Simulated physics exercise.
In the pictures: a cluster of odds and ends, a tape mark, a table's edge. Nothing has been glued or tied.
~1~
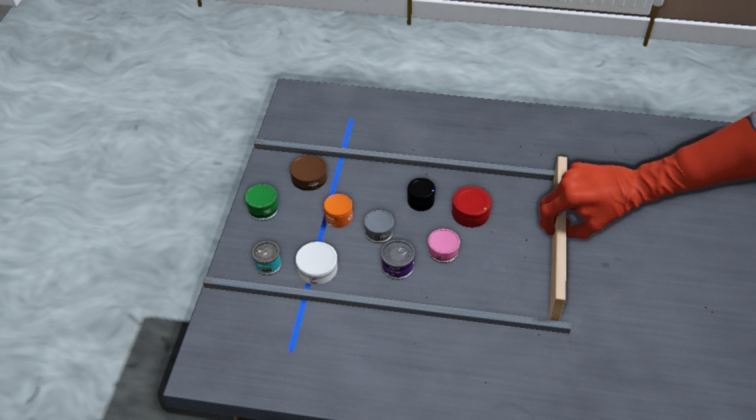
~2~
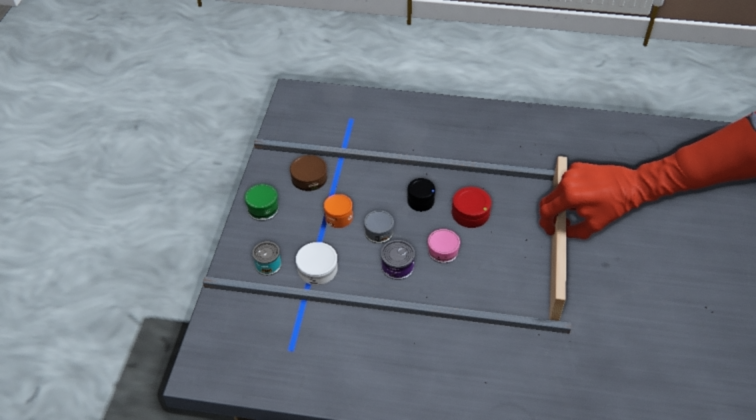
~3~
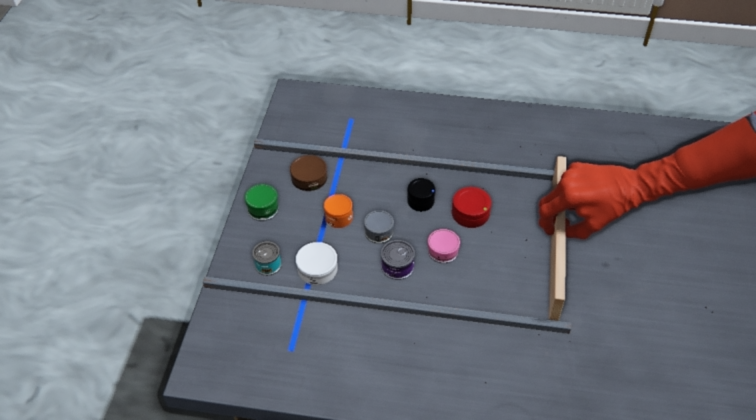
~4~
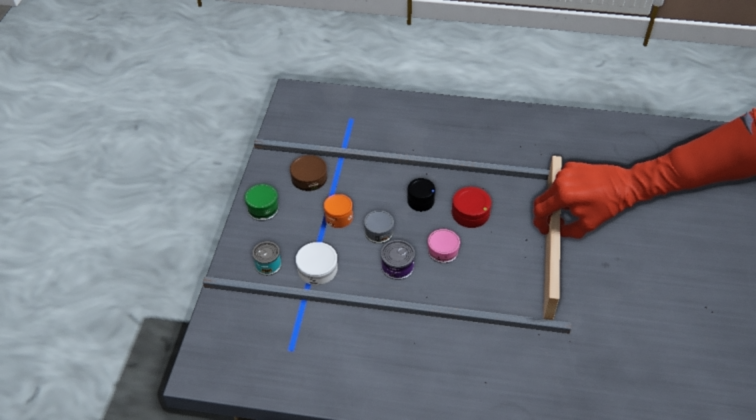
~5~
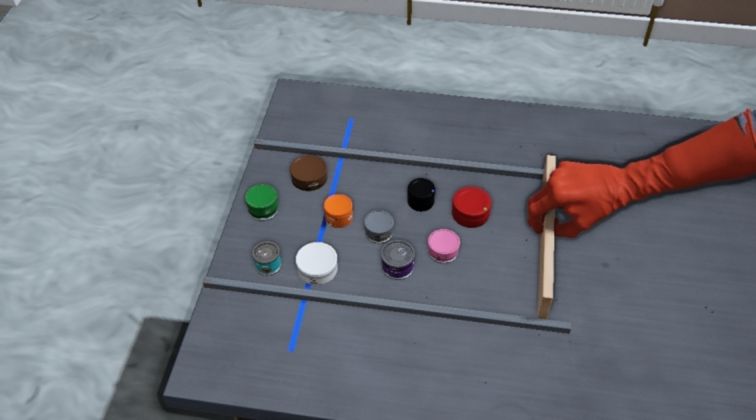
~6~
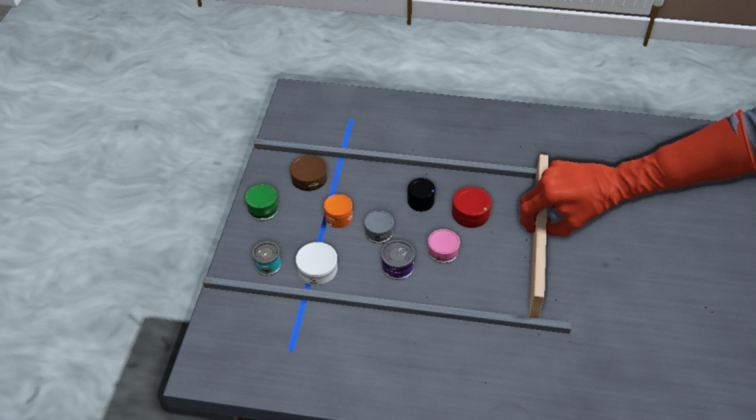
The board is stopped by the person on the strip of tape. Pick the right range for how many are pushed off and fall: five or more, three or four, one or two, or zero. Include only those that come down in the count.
The right range is zero.
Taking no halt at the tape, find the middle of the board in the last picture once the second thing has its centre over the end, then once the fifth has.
At (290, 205) for the second, at (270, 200) for the fifth.
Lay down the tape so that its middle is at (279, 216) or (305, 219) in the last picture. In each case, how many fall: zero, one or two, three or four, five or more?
Count of falls, case 1: One to two; case 2: None.
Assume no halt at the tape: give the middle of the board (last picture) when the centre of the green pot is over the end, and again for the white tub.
(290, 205) and (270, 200), more or less.
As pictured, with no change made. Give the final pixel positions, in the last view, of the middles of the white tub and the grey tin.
You'll find the first one at (265, 267) and the second at (294, 209).
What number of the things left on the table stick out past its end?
The number would be 0.
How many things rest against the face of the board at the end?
4 of them.
Early on, none off yet; green pot at rest near (262, 203); turquoise tin at rest near (267, 259); brown tub at rest near (309, 173).
Finally, the number that fall off is zero.
